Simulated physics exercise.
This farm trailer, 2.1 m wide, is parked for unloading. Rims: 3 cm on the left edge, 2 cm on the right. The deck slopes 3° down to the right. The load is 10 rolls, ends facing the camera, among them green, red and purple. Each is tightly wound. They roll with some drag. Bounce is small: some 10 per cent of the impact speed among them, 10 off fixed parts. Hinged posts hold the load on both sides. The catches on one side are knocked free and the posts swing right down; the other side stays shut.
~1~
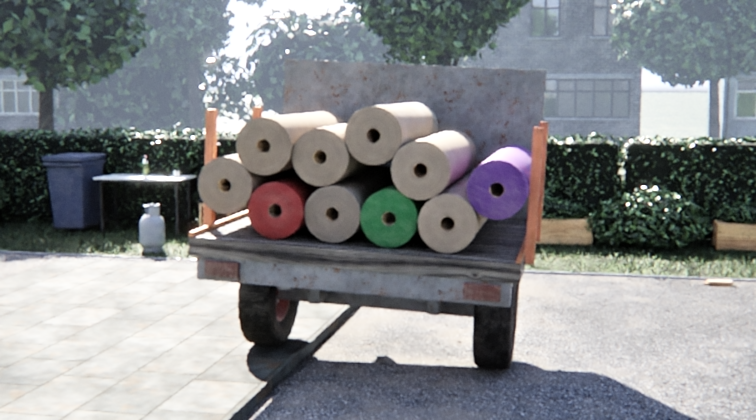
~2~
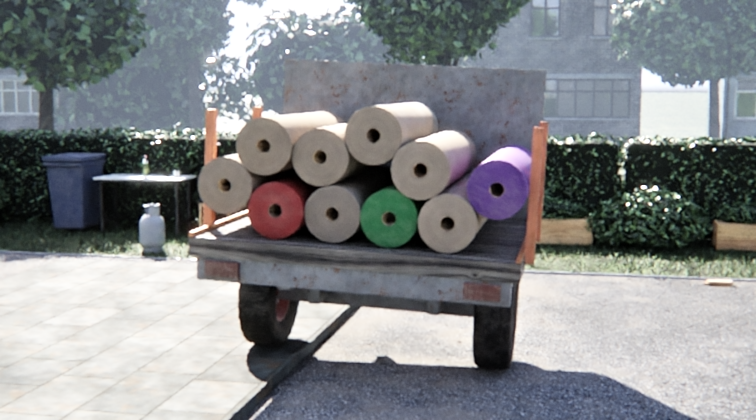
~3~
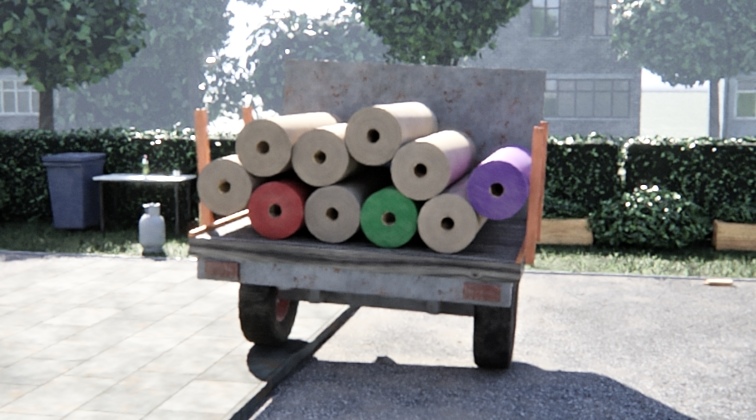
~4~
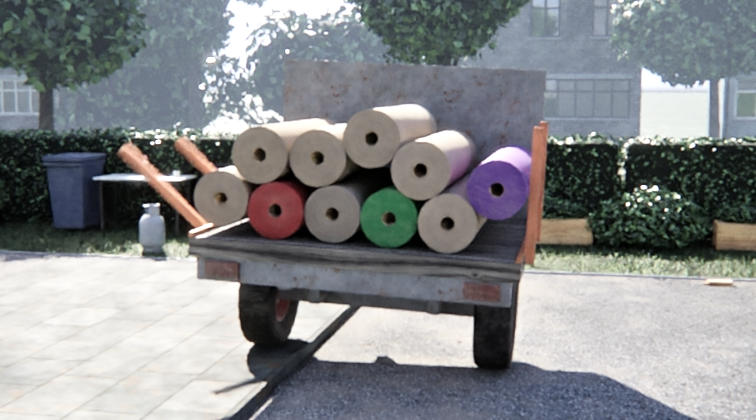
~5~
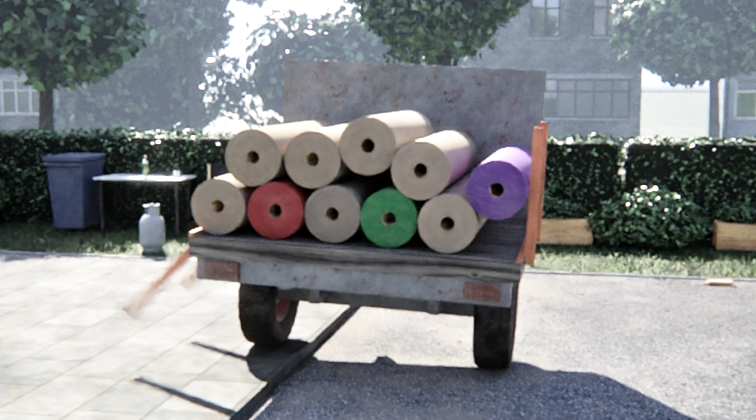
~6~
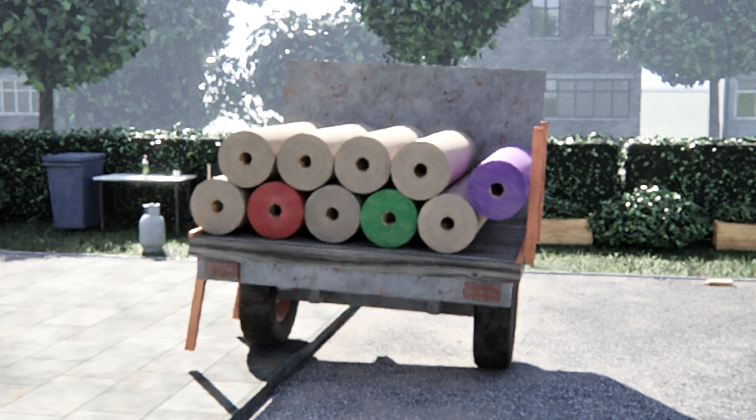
A farm trailer stacked with big rolls, mostly tan with one red, one green and one purple, stood still as its left posts swung out and down, and the upper tan rolls shifted slightly left.
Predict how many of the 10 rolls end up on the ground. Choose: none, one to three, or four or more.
The answer is none, which leaves 10 of 10.
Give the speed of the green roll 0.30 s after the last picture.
Roughly 0.0 m/s.
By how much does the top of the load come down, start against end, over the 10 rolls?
About 15 cm.
Then, 0.3 s past the sixth picture, green is on the deck, 85 cm from the right edge; red is on the deck, 50 cm from the left edge; purple is up on others, 20 cm from the right edge; 0 gone from the deck.
Finally (0.7 s after the last picture), green is on the deck, 85 cm from the right edge; red is on the deck, 50 cm from the left edge; purple is up on others, 20 cm from the right edge; 0 gone from the deck.
